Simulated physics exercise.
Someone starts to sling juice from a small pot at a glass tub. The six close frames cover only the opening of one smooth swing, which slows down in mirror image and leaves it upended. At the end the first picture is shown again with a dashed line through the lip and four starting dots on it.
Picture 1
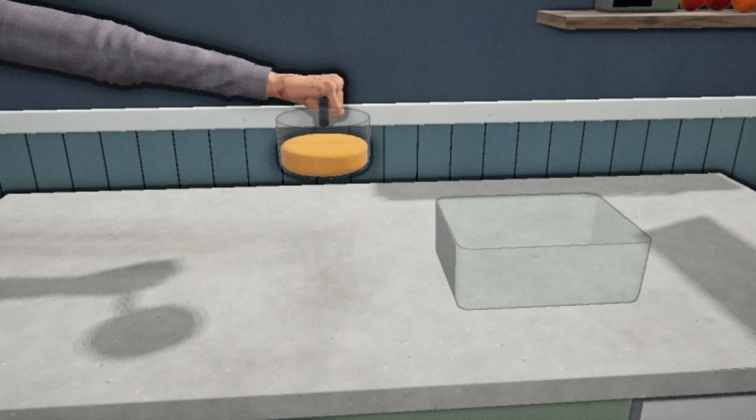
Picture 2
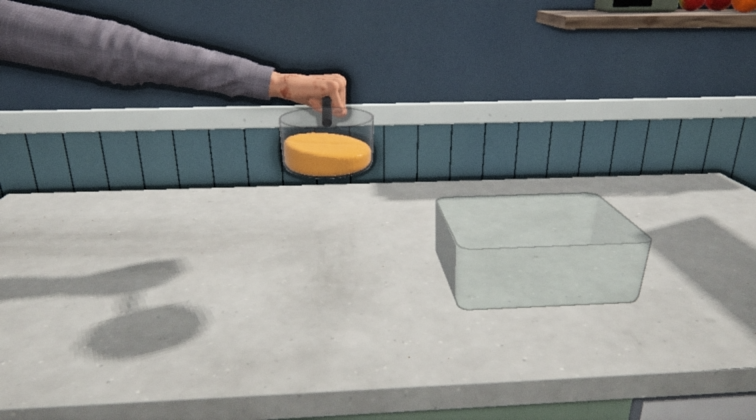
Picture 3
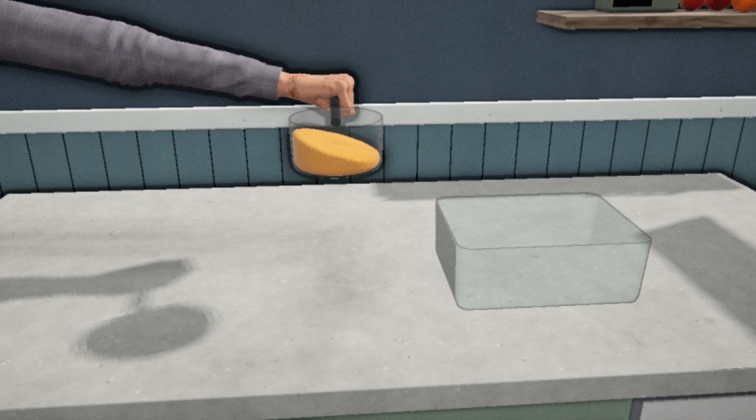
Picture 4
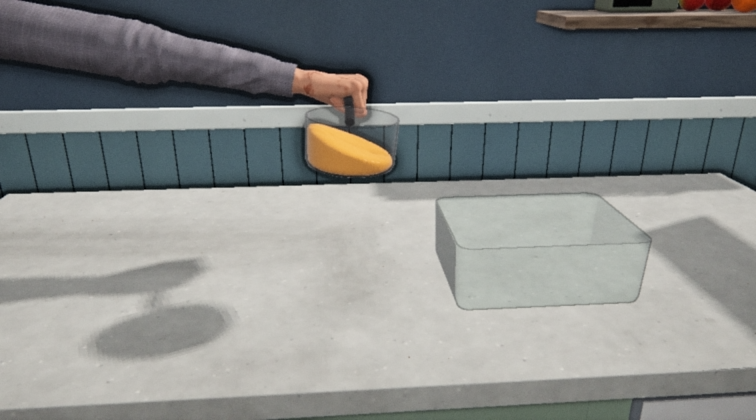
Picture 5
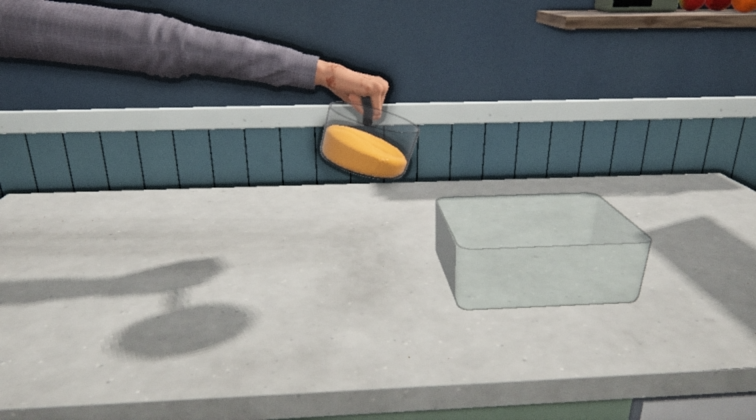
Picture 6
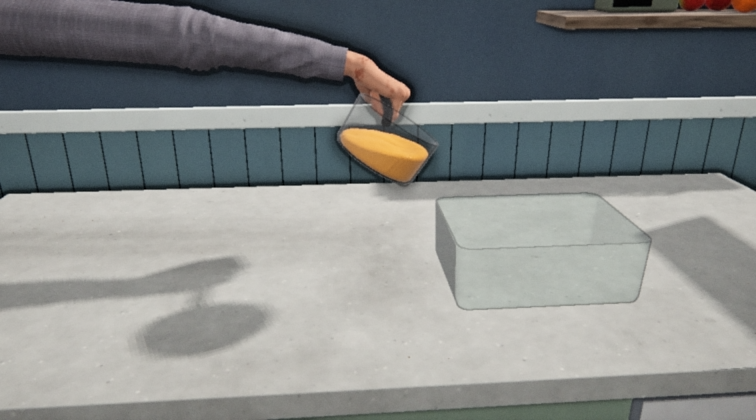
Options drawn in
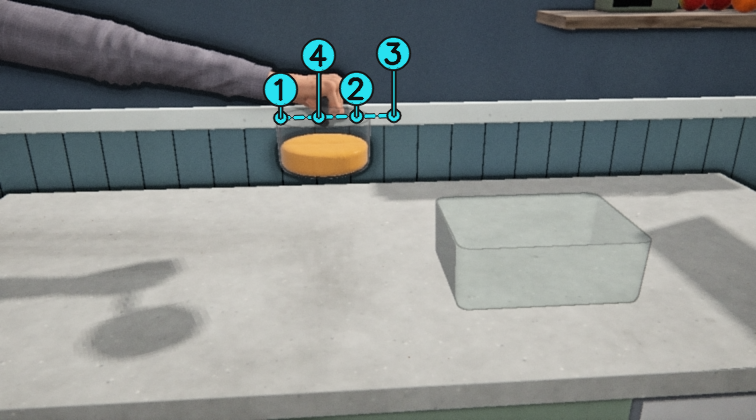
In this clip, a hand holds a clear pot of orange liquid above a counter and moves it right toward an empty glass tub, the liquid sloshing inside as the pot tilts increasingly to the right.
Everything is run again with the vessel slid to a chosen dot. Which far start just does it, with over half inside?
It is 4.
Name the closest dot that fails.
It is 1.
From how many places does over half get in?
Three.
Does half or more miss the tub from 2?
No, not at all.
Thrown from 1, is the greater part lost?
Yes, that goes wrong.
On the marked copy, 1 at (280, 117); 2 at (356, 116); 3 at (393, 115); 4 at (318, 117).
If 1 is chosen, about 23 % lands in the tub, 74 % falls short.
If 2 is chosen, about 84 % lands in the tub, 7 % falls short and 8 % goes beside or beyond.
If 3 is chosen, about 84 % lands in the tub, 3 % falls short and 14 % goes beside or beyond.
If 4 is chosen, about 72 % lands in the tub, 21 % falls short and 7 % goes beside or beyond.
